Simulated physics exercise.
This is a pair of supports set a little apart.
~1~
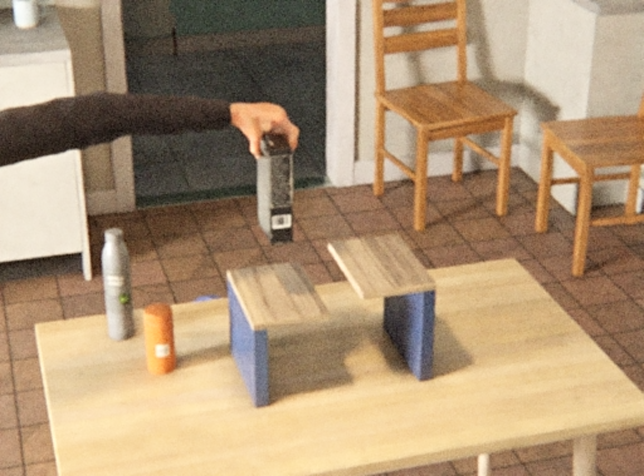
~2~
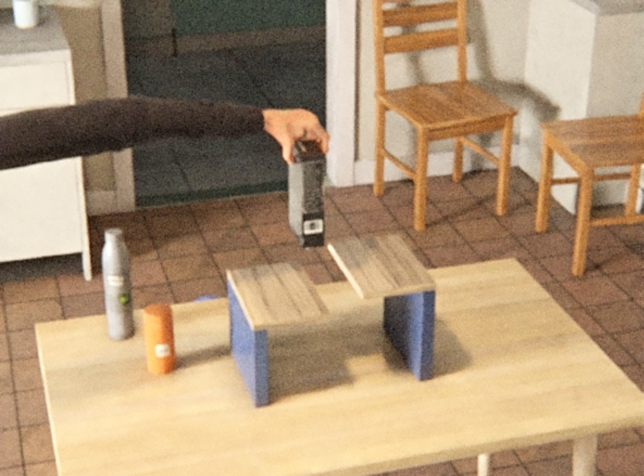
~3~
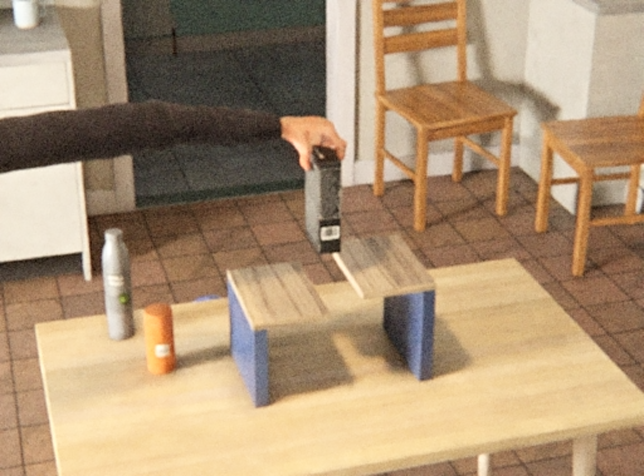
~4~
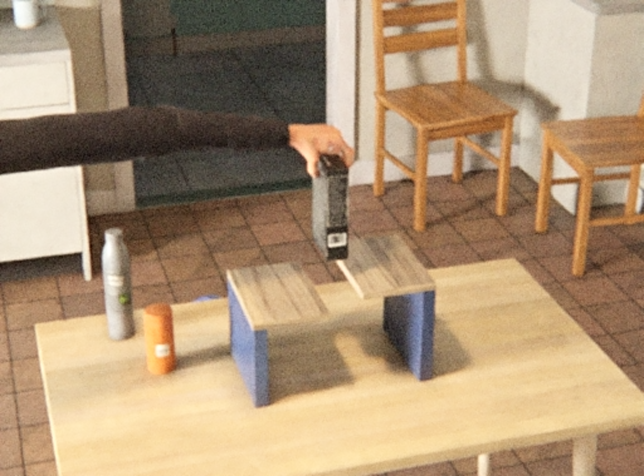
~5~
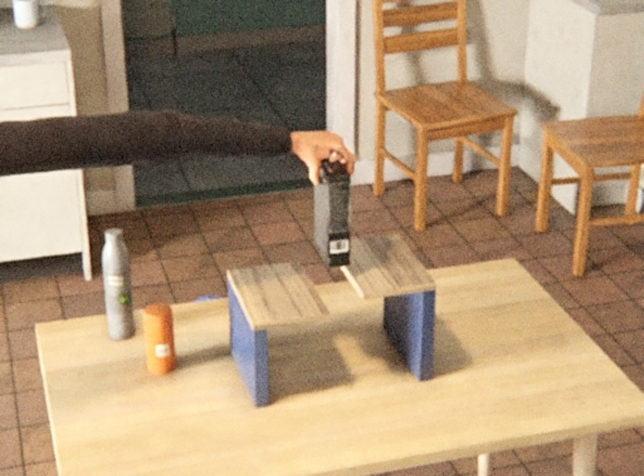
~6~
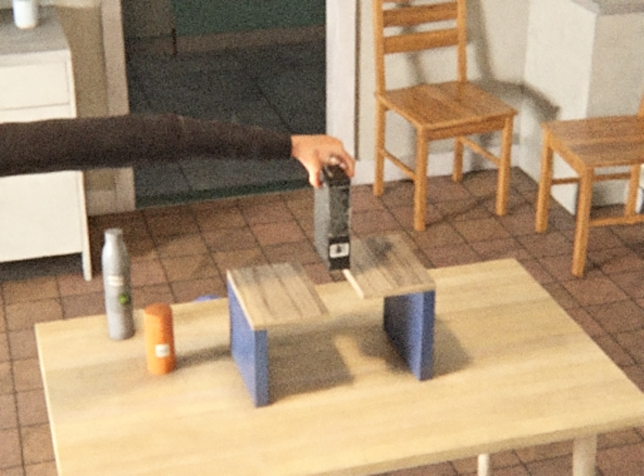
A hand carried a black packet rightward and slightly down above a wooden table, then held it nearly still over the gap between two supports, while a grey bottle and an orange container stayed put.
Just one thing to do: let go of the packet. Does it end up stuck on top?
No.
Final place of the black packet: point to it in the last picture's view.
It ends up near (332, 324).
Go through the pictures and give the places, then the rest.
The first frame shows on its way; black packet (275, 187); grey bottle (118, 284).
The second frame shows on its way; black packet (306, 192); grey bottle (118, 284).
The third frame shows on its way; black packet (324, 199); grey bottle (118, 284).
The fourth frame shows on its way; black packet (331, 205); grey bottle (118, 284).
The fifth frame shows on its way; black packet (332, 212); grey bottle (118, 284).
The sixth frame shows held still over the gap; black packet (332, 216); grey bottle (118, 284).
Then, 0.20 s on from there, black packet shifted a little near (332, 237).
Then, 0.30 s on from there, black packet shifted well along near (332, 300).
Then, 0.50 s on from there, black packet shifted well along near (332, 324).
In the end, moved from the start, black packet; the other 2 unmoved. At the end, from the last picture's camera, black packet near (332, 324). The packet drops through.
